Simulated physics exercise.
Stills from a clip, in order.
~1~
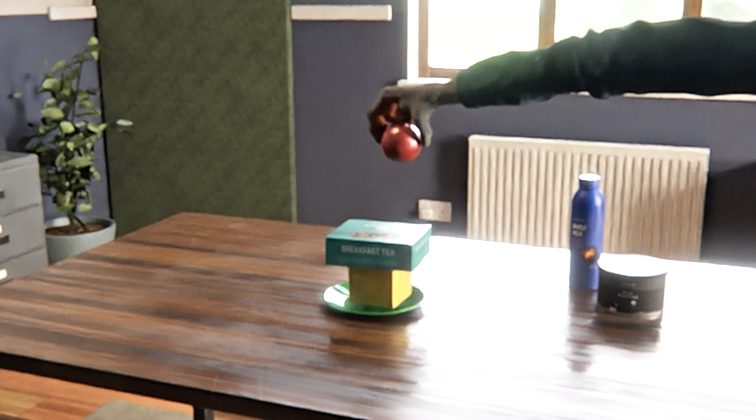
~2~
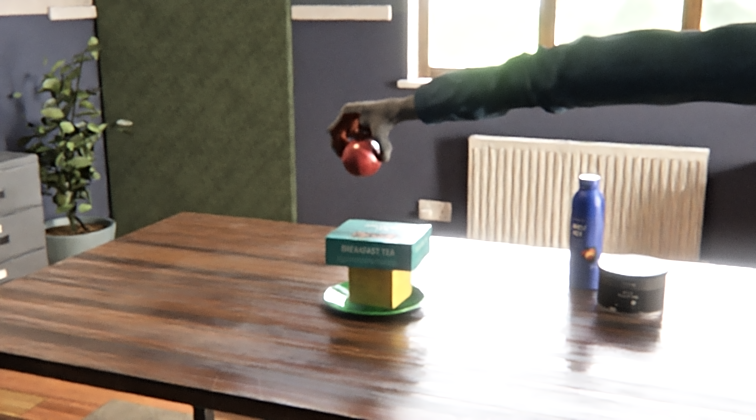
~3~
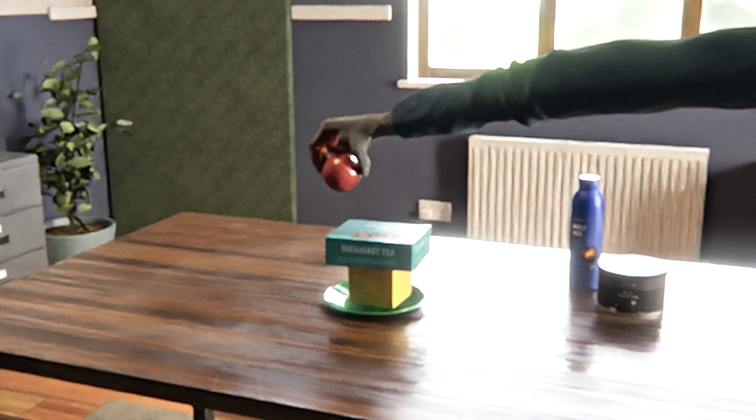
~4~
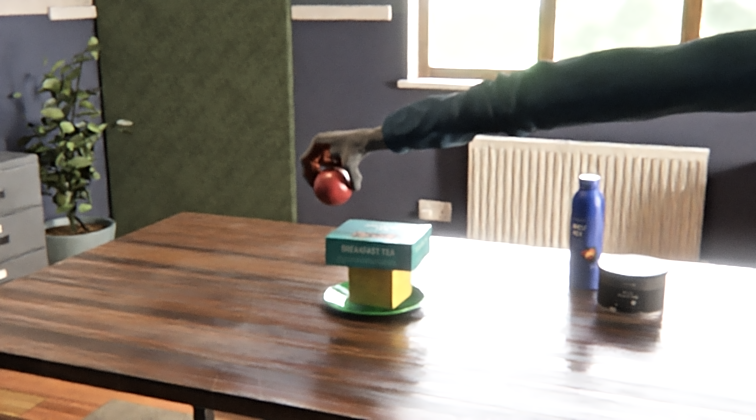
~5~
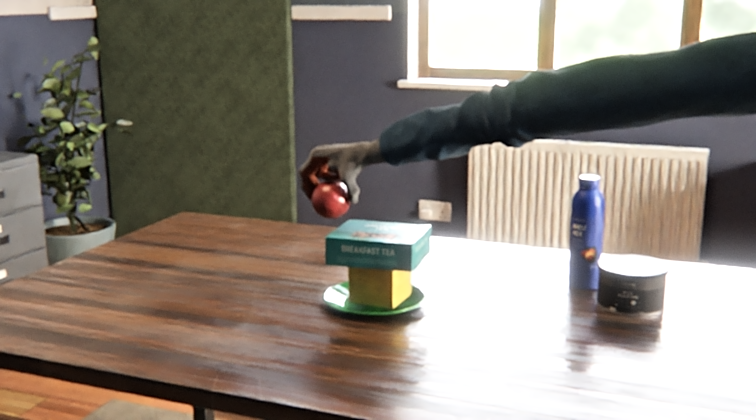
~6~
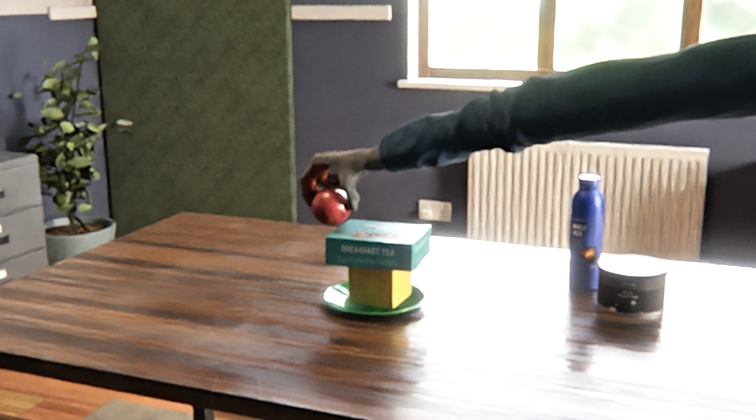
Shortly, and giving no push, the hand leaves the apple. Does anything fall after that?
Turns out it can't take it.
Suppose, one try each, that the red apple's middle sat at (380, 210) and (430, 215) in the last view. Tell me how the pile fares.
First case - pile steady; second case - pile falls.
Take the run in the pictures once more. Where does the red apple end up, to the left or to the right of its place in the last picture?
It shifts to the viewer's left.
Then, 0.30 s after the last picture, red apple now fallen.
Then, 0.40 s after the last picture, things are still on the move.
At rest, fallen, red apple; the other 5 in place. Seen from the same camera at the end, red apple near (295, 279). The pile comes apart.
